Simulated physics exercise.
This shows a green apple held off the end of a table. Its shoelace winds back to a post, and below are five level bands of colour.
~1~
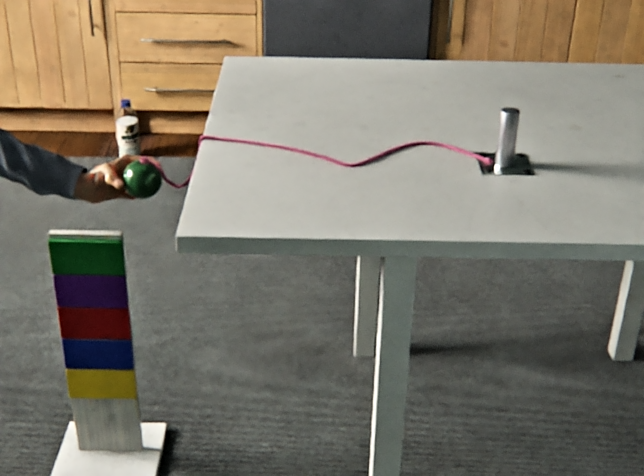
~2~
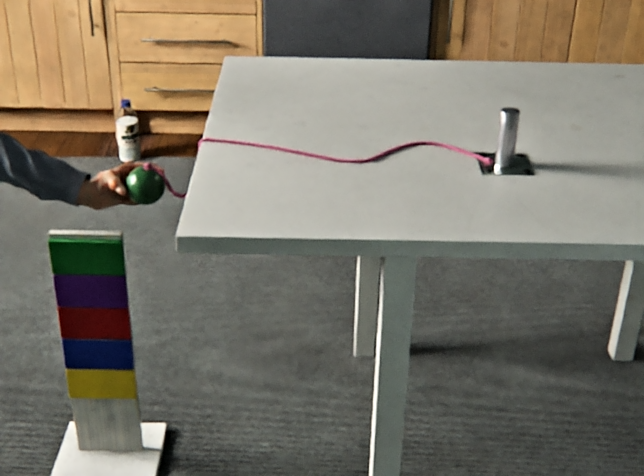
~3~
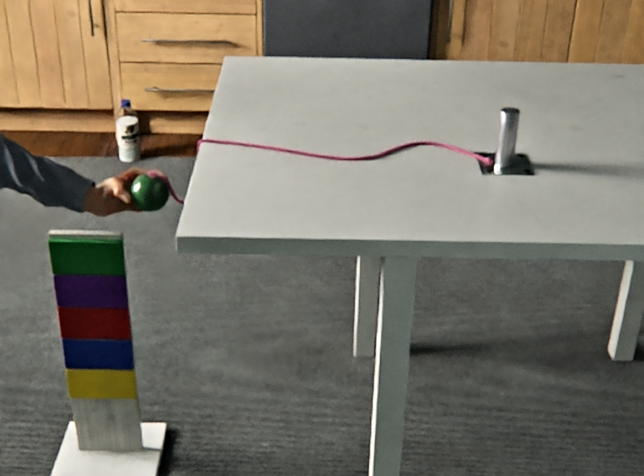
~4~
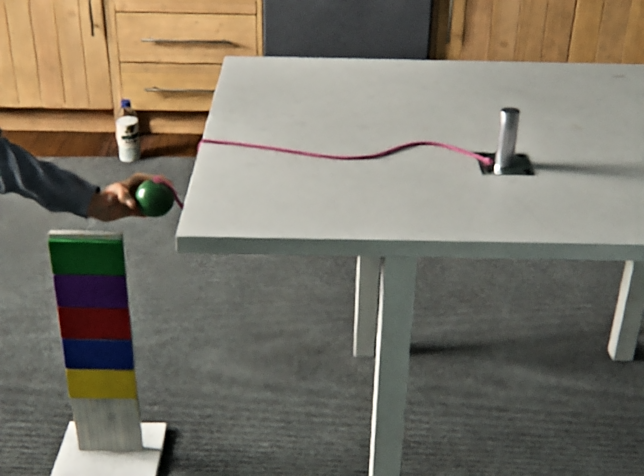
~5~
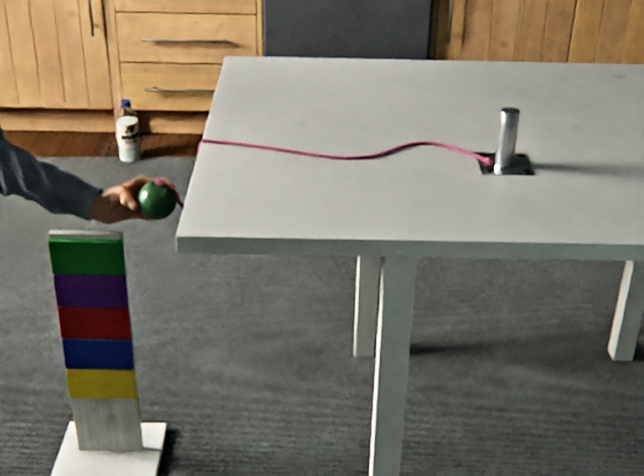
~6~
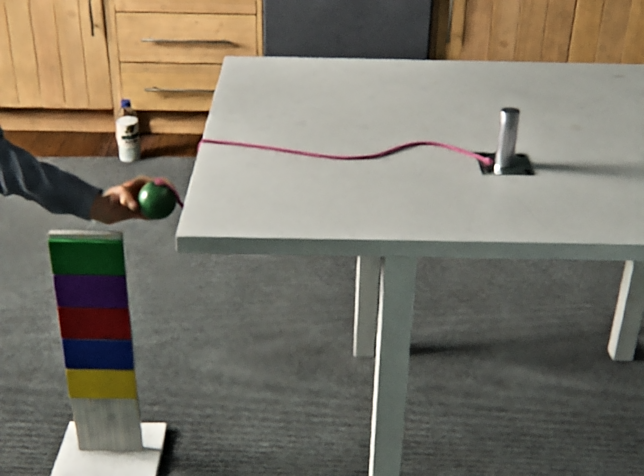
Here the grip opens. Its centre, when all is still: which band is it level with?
It is level with the purple band.
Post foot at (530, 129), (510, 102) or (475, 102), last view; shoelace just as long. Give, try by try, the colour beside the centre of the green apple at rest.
The first case gives green, the second green and the third purple.
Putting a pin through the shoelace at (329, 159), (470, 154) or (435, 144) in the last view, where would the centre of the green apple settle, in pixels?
For the three tries you'd see (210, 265), (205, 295) and (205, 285).
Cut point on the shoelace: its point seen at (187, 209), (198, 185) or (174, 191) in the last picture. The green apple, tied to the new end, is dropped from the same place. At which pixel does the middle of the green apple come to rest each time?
Respectively (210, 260), (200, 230) and (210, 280).
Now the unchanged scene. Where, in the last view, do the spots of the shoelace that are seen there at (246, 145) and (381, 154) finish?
Final spots: (214, 150), then (356, 156).
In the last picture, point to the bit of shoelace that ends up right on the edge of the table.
Roughly (233, 144).
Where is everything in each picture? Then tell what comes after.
In the first picture, green apple (143, 179); green (86, 259); purple (90, 292); red (94, 324); blue (98, 355); yellow (101, 385).
In the second picture, green apple (145, 186); shoelace through (458, 150) (391, 151) (319, 157) (248, 144) (196, 176).
In the third picture, green apple (150, 193).
In the fourth picture, green apple (154, 198); shoelace through (458, 150) (391, 151) (313, 155) (240, 145) (199, 184).
In the fifth picture, green apple (157, 201).
In the sixth picture, green apple (157, 201); shoelace through (458, 150) (391, 151) (313, 155) (240, 145) (198, 183).
Soon after, apple near (202, 278); level with green.
After that, apple near (215, 306); level with purple.
In the end, apple near (202, 308); level with purple. At purple.
